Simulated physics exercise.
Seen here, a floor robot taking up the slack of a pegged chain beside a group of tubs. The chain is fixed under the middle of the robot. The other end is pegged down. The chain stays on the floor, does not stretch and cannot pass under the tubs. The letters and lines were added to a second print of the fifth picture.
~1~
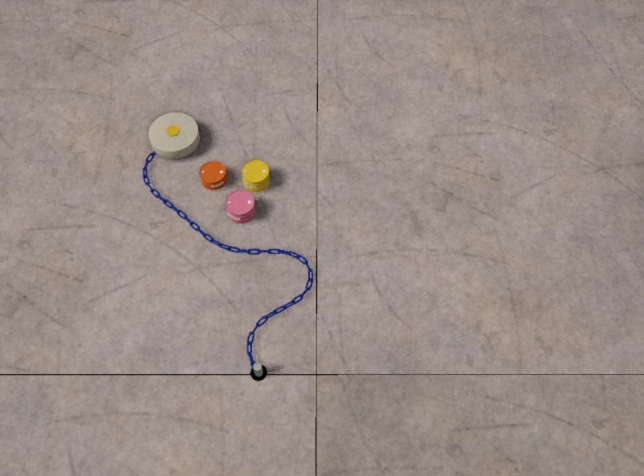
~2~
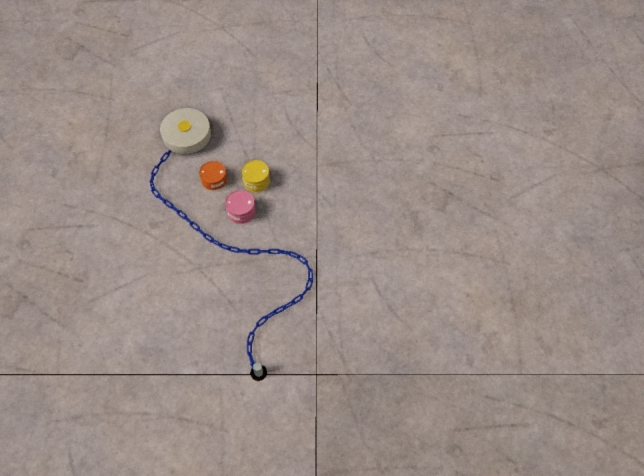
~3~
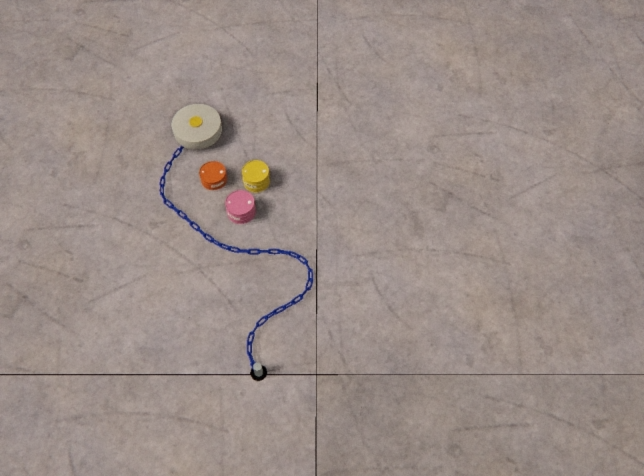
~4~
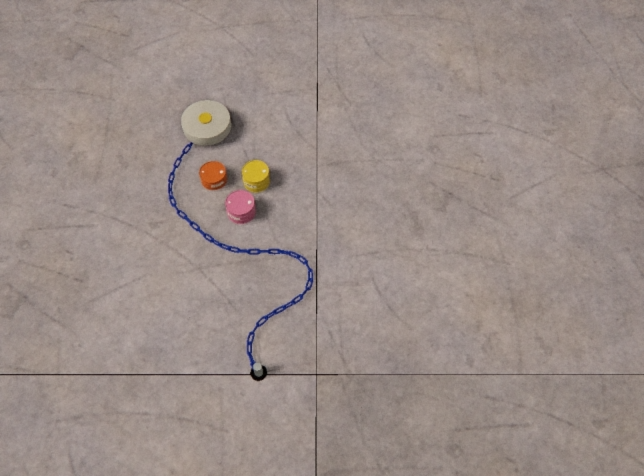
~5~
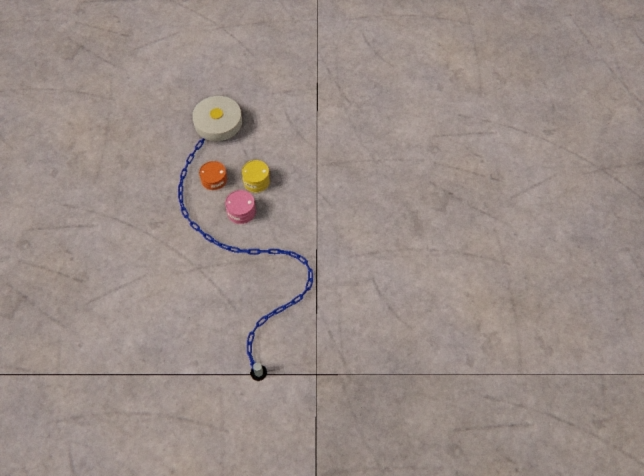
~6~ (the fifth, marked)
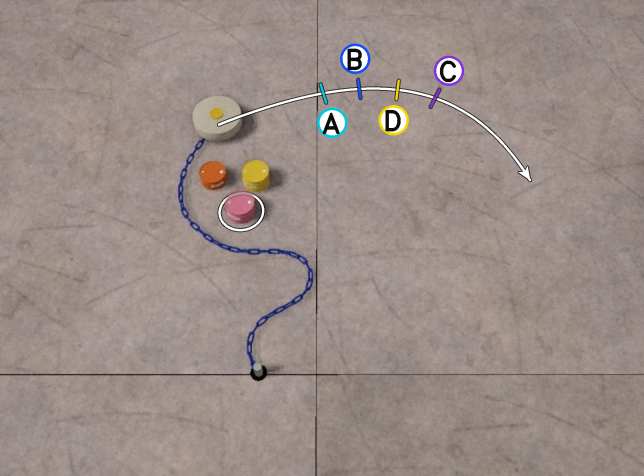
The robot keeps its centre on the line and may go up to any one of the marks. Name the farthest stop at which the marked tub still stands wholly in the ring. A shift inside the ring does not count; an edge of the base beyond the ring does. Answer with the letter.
As far as tick B.
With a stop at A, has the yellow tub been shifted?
By then, no.
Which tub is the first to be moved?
The orange one.
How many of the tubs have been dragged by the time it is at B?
By then, two.
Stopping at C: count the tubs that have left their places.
Three.
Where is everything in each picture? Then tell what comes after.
In the first frame, orange tub (213, 176); robot (175, 136); peg (258, 370).
In the second frame, robot (186, 132); yellow tub (256, 176).
In the third frame, robot (197, 127); peg (258, 370).
In the fourth frame, robot (207, 124); yellow tub (256, 176).
In the fifth frame, robot (218, 119); peg (258, 370); pink tub (241, 207); yellow tub (256, 176).
On the marked copy, A at (323, 93); B at (359, 89); C at (435, 98); D at (398, 90); the ring at (241, 211); the route from (219, 125) via (390, 89) to (530, 180).
Following B. Soon after the start, robot (267, 102); pink tub (241, 207).
Later, robot (316, 89); pink tub (241, 207).
In the end, robot (360, 83); pink tub (241, 207); yellow tub (264, 176); orange tub (237, 182); the pink tub is still in its ring.
As for the rest, A is safe but short; C drags the ringed tub to (285, 223); D drags the ringed tub to (262, 216).
